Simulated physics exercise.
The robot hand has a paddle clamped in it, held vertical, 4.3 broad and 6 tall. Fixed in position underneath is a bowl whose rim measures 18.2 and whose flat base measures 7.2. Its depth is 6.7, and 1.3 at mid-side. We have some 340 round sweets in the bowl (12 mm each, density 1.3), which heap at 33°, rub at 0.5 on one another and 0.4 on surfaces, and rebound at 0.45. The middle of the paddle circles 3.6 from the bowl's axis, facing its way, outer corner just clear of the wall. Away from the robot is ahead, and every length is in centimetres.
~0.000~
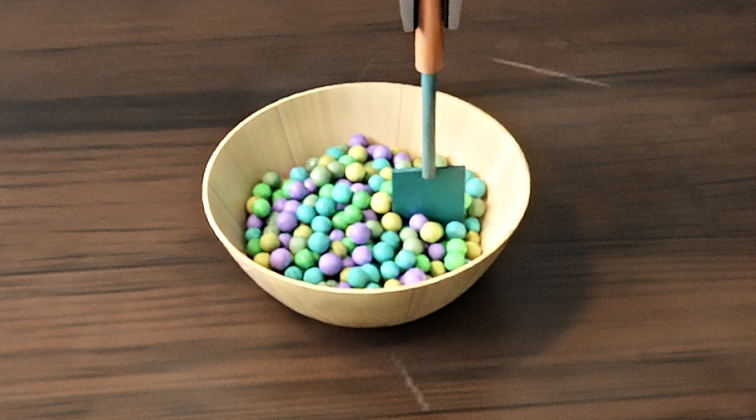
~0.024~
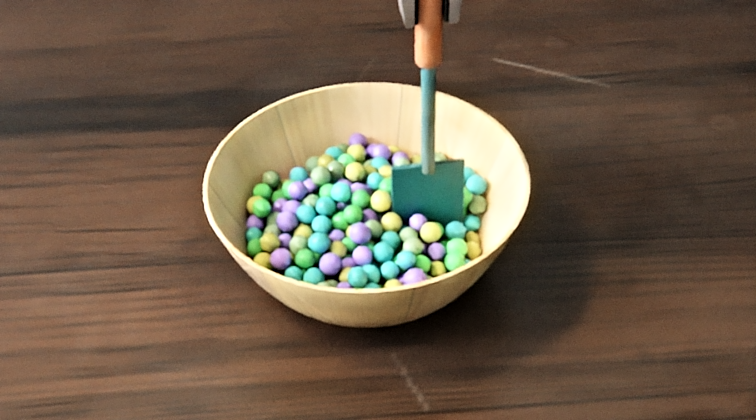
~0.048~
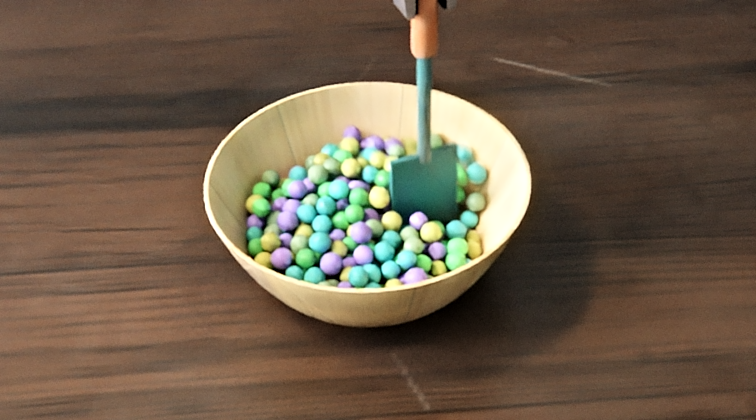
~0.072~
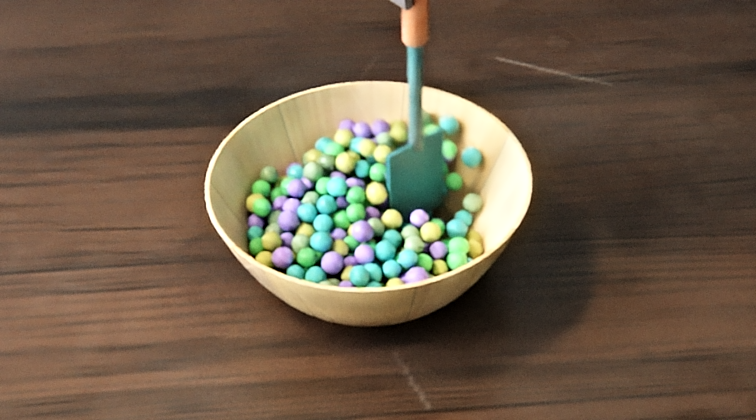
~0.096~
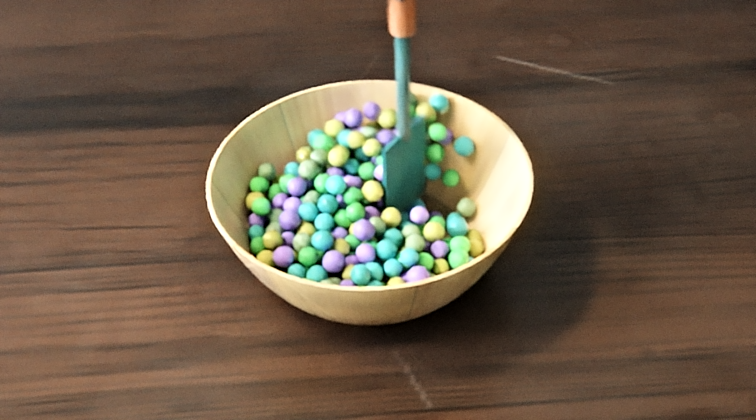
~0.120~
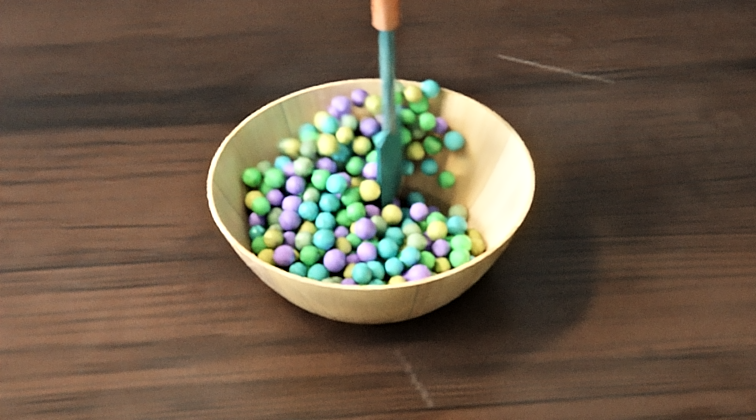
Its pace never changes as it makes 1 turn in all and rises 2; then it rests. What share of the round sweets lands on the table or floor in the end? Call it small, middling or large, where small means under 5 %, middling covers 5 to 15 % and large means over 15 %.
I would call it middling.
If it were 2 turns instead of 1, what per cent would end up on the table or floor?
Estimate: Near 10 %.
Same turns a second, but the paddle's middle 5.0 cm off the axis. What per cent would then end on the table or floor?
It would come to about 10 per cent.
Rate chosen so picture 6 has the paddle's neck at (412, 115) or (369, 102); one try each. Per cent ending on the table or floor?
Some 0 and 20 per cent respectively.
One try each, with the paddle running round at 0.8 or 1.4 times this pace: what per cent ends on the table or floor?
It would be about 5 and 20 percent respectively.
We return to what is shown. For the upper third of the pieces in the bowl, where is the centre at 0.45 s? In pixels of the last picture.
In the last picture it sits around (438, 240).
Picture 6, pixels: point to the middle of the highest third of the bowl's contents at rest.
It is centred near (438, 195).
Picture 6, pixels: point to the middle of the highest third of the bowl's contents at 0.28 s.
The upper third is centred close to (285, 220).
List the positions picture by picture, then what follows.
The first frame shows the paddle neck at (429, 148), 0° round; upper third of the load around (358, 208), from x 255 to 475, top at y 145; 337 in the bowl.
The second frame shows the paddle neck at (428, 143), 5° round; upper third of the load around (358, 206), from x 255 to 475, top at y 140.
The third frame shows the paddle neck at (424, 132), 19° round; upper third of the load around (362, 194), from x 255 to 475, top at y 135.
The fourth frame shows the paddle neck at (416, 121), 36° round; upper third of the load around (361, 187), from x 255 to 475, top at y 120.
The fifth frame shows the paddle neck at (404, 112), 52° round; upper third of the load around (356, 175), from x 255 to 475, top at y 100.
The sixth frame shows the paddle neck at (389, 105), 68° round; upper third of the load around (342, 166), from x 250 to 475, top at y 90; 337 in the bowl.
After 0.28 s, 180° round, highest piece 9 above the table; 330 in the bowl, 1 on the table or floor, 6 in flight or on the tool.
After 0.45 s, 291° round, highest piece 9 above the table; 315 in the bowl, 14 on the table or floor, 8 in flight or on the tool.
After 0.73 s, 0° round, highest piece 7 above the table; 302 in the bowl, 35 on the table or floor.
After 1.43 s, 0° round, highest piece 7 above the table; 302 in the bowl, 35 on the table or floor.
In the end, 302 in the bowl, 35 on the table or floor. That is 10 % on the table or floor.
